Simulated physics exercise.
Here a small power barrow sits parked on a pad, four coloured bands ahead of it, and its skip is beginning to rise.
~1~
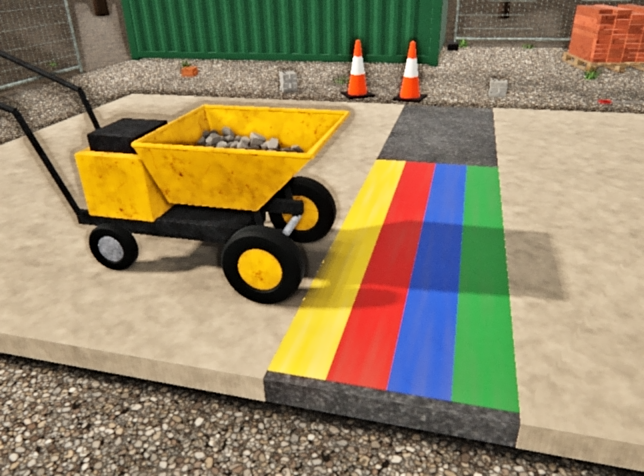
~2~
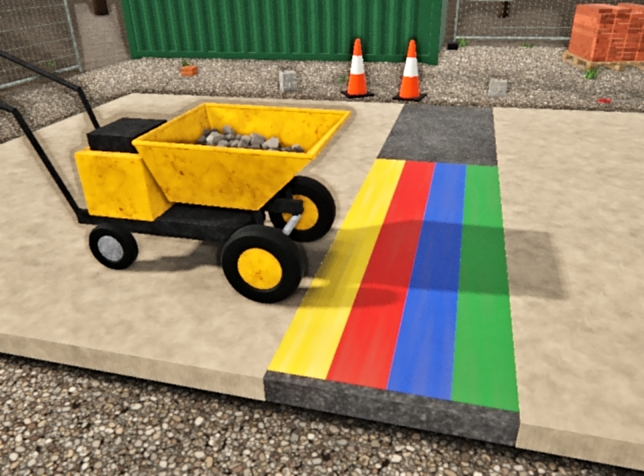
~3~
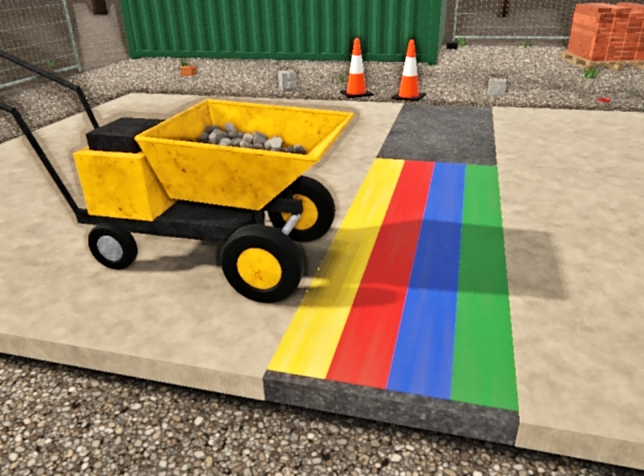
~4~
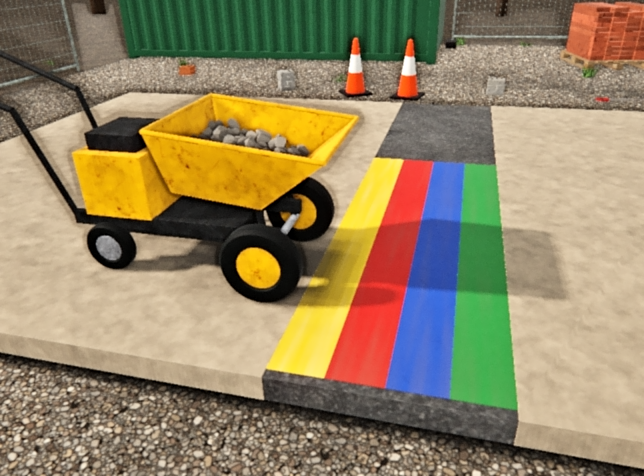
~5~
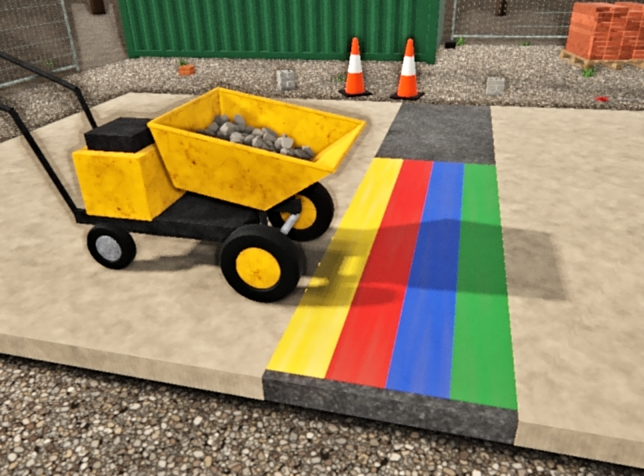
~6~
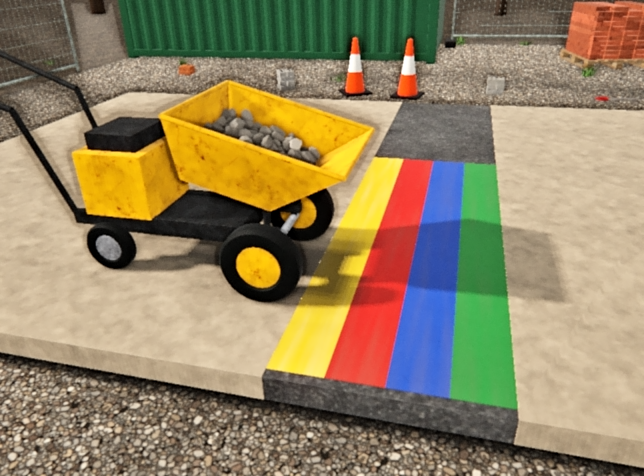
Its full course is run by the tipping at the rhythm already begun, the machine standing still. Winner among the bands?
Winner: Blue.
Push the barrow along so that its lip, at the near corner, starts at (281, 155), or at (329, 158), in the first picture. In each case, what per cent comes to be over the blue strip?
First try: 40 per cent; second try: 40 per cent.
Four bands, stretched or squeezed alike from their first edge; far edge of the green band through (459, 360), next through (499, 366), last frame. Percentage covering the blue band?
Shares: About 20 per cent; about 40 per cent.
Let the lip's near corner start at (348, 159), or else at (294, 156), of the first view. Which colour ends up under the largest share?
First: Green. Next: The strip in blue.
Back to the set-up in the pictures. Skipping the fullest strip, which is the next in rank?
Runner-up - that green strip.
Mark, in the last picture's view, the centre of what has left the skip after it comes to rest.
I'd mark it at roughly (443, 277).
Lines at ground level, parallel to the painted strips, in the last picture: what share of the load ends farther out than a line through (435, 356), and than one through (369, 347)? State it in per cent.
I'd put it near 40 in a hundred, then near 80 in a hundred.
Soon, skip tipped steeply; all in the skip.
A while on, skip tipped steeply; about two thirds in the skip; a stray few over the red strip; about a quarter over the blue strip; a stray few over the green strip.
Towards the end, skip tipped right over; about a quarter in the skip; a small part over the red strip; about half over the blue strip; about a quarter over the green strip; a stray few off the paint.
Finally, skip tipped right over; about a quarter in the skip; none over the yellow strip; a small part over the red strip; about half over the blue strip; about a quarter over the green strip; a small part off the paint.
